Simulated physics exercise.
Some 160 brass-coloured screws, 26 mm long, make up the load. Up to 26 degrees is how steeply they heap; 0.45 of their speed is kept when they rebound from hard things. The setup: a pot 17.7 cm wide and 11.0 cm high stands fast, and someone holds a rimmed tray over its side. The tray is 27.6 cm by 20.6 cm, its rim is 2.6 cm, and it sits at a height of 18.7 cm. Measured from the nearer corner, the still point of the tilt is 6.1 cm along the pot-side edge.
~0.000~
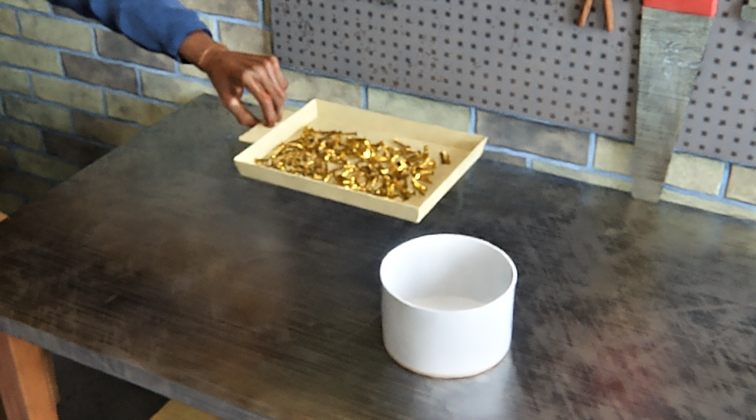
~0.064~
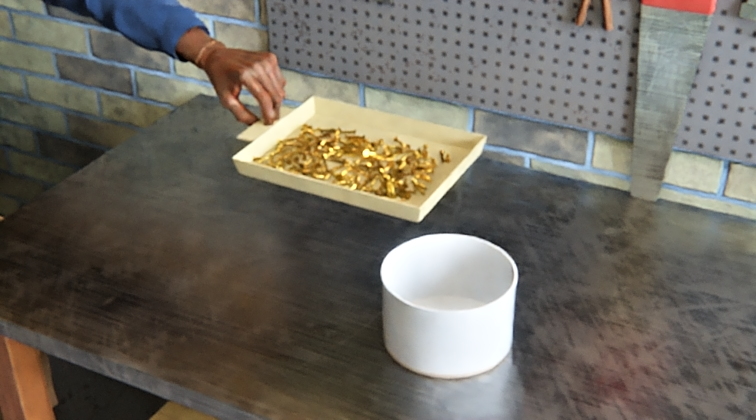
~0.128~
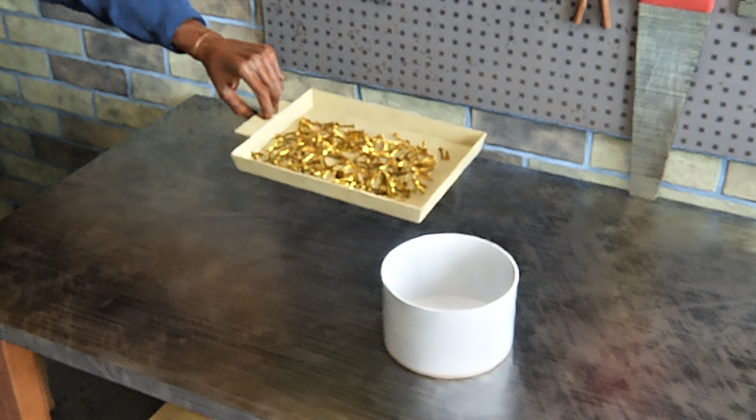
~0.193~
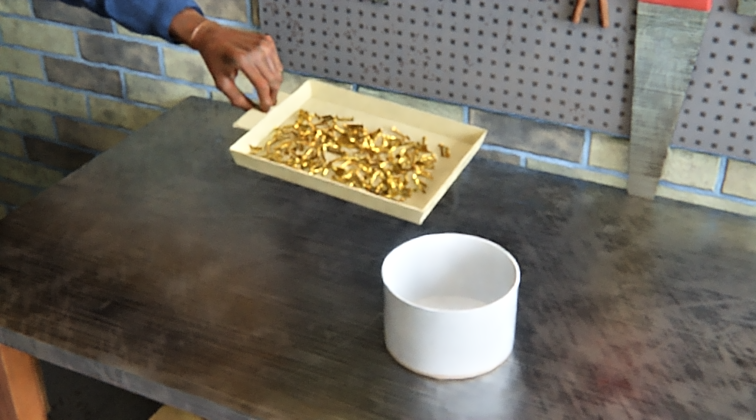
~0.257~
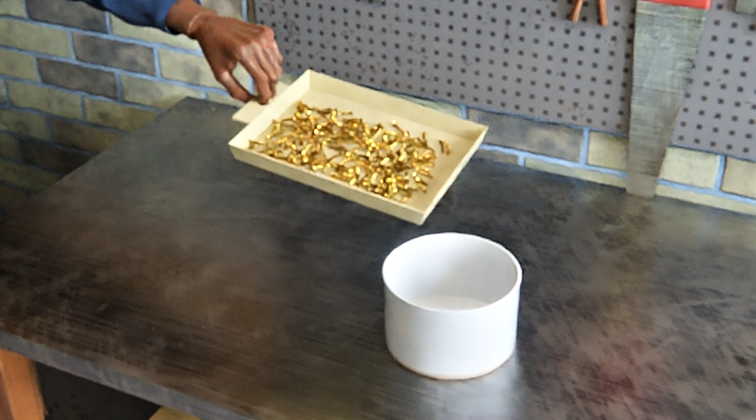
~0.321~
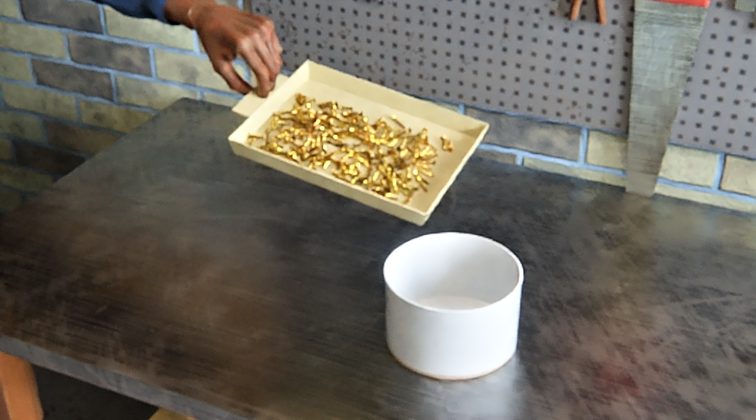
A hand gradually tilting a shallow cream tray of brass-coloured screws, its right side dipping lower near a white pot on a dark table.
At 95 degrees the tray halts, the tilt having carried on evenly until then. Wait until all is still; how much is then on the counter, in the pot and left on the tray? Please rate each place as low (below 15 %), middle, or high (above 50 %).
Counter: Low, pot: High, tray: Low.
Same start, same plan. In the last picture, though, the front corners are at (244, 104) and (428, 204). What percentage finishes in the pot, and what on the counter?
You'd end with pot at 45 and counter at 55.
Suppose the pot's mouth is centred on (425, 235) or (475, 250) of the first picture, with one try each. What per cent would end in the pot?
Around 20 per cent, then around 45 per cent.
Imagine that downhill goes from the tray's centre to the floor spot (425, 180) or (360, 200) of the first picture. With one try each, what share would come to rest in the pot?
That would be close to 60 per cent and then close to 60 per cent.
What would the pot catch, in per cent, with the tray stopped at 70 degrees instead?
In that case it comes to about 60 in a hundred.
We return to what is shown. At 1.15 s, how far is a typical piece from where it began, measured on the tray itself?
About 10 cm.
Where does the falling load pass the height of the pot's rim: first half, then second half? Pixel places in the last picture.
At roughly (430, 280) first, later on at (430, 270).
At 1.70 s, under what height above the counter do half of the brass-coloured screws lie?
Median height: Approx. 20 cm.
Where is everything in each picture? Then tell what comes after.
Tray tilt 0 degrees, front corners at (240, 158) and (417, 205); middle of the pieces at (359, 167); pot at (448, 271), in the first frame.
Tray tilt 1 degrees, front corners at (239, 157) and (418, 205); middle of the pieces at (358, 165), in the second frame.
Tray tilt 3 degrees, front corners at (237, 153) and (419, 206), lowest corner right front; middle of the pieces at (358, 162), in the third frame.
Tray tilt 6 degrees, front corners at (236, 147) and (421, 207), lowest corner right front; middle of the pieces at (357, 158), in the fourth frame.
Tray tilt 9 degrees, front corners at (235, 142) and (422, 209), lowest corner right front; middle of the pieces at (357, 155), in the fifth frame.
Tray tilt 12 degrees, front corners at (235, 137) and (424, 210), lowest corner right front; middle of the pieces at (358, 151); pot at (453, 270). Its pace works out near 45 degrees a second, in the sixth frame.
After 1.15 s, tilt 51 degrees; the tray holds 100 %, the pot 0 %.
After 1.70 s, tilt 76 degrees; the tray holds 90 %, the pot 10 %.
After 2.31 s, tilt 95 degrees; the tray holds 0 %, the pot 100 %.
By 2.8 s all is still; counter 0 %, pot 100 %, tray 0 %.
